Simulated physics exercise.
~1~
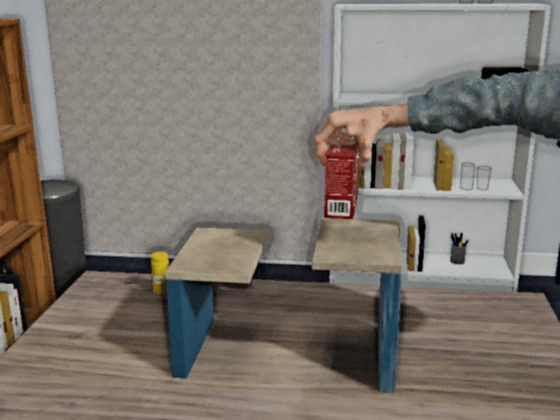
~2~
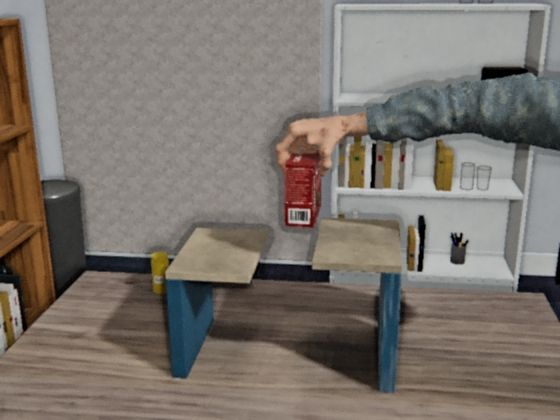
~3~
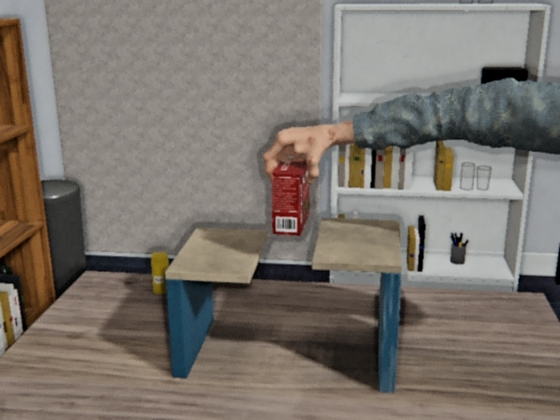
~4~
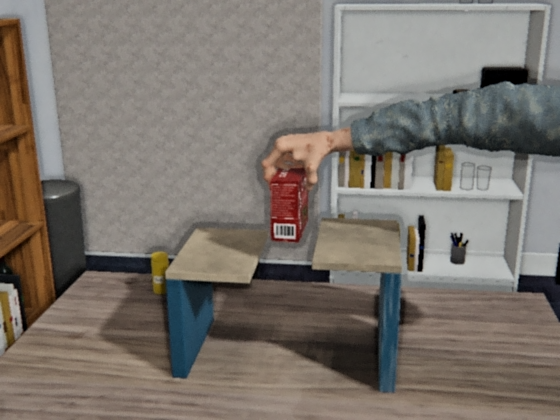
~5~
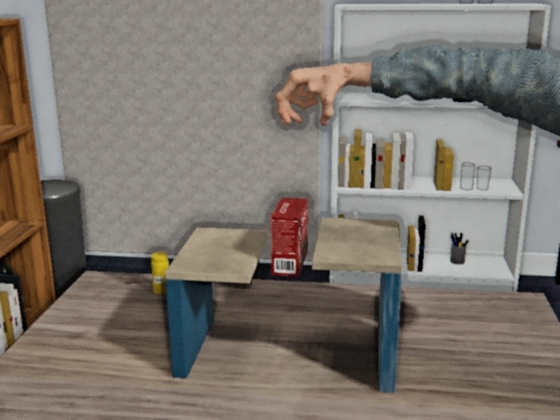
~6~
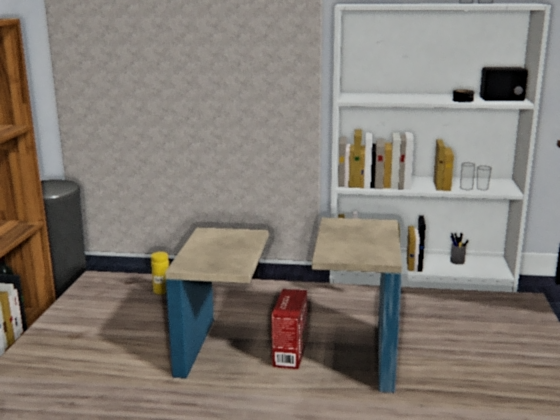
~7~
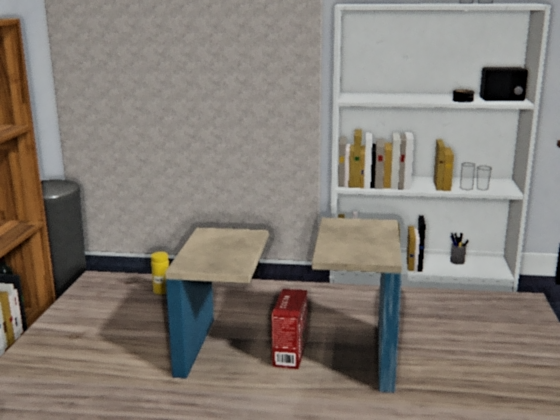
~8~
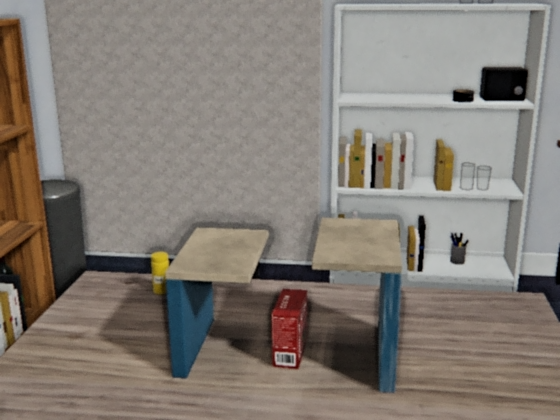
At first, a hand reaching in from the right holds a red packet upright above the right one of two raised wooden platforms on blue supports, which stand on a wooden table with a gap between them. The hand carries the packet left until it is over the gap, then lowers it toward the opening. It lets go and draws back as the packet drops between the two platform edges. The packet goes down through the gap and reaches the tabletop below. It ends standing upright and still between the blue supports, while a yellow shaker at the left stays in place.
